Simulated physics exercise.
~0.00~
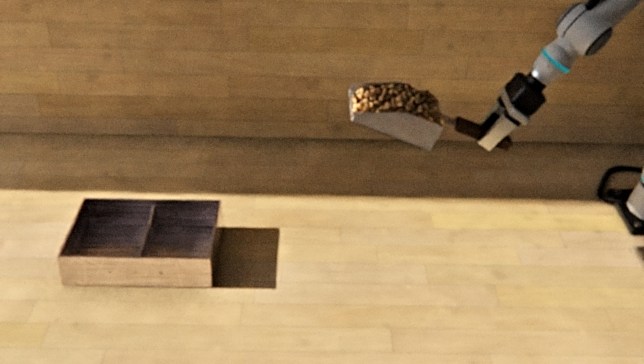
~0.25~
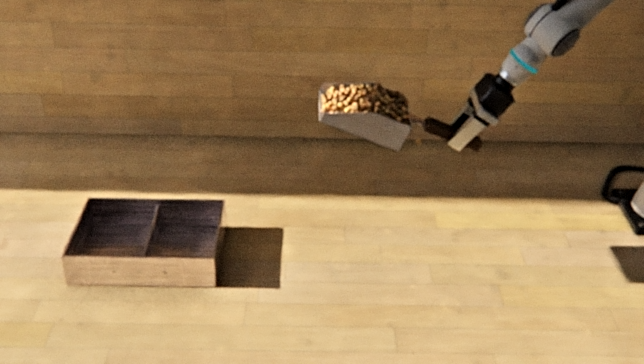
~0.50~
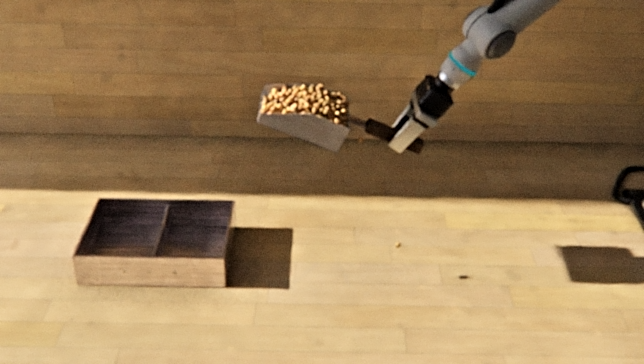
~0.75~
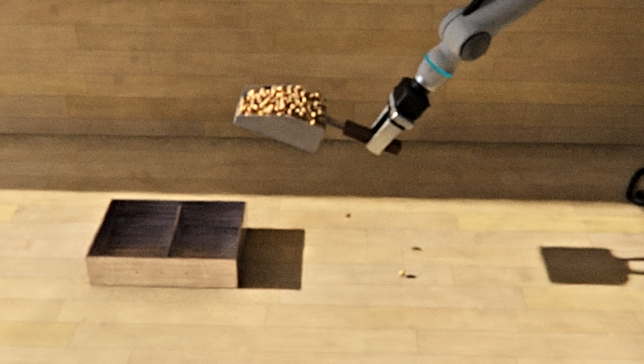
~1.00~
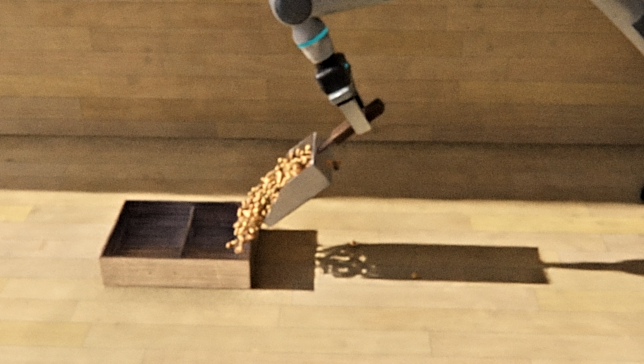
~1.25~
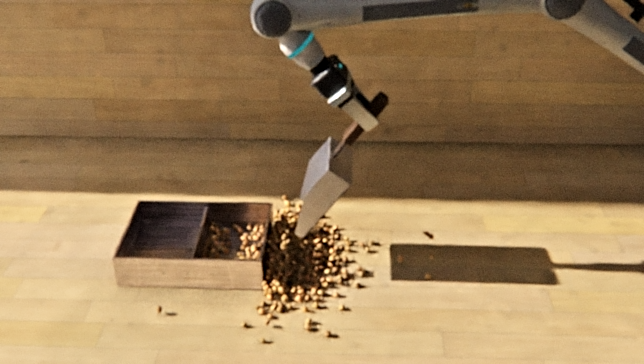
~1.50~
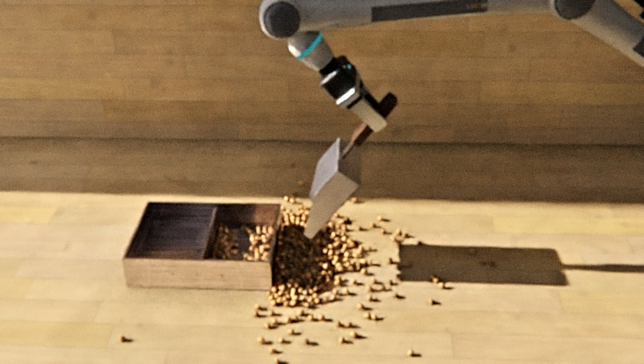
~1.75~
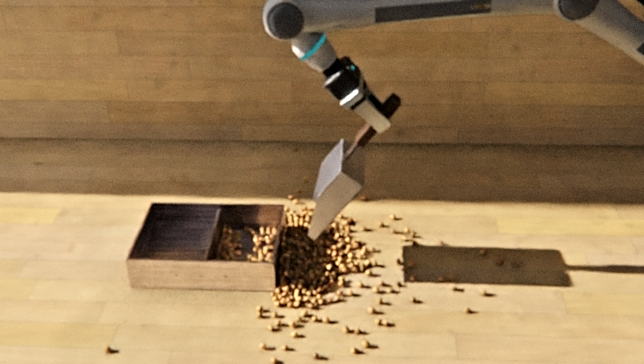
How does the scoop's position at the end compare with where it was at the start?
At the end the scoop is farther left and lower, close to the right side of the box, while at the start it was held higher and farther right.
Above a table, an arm carries a scoop left and spills most chickpeas beside a box.
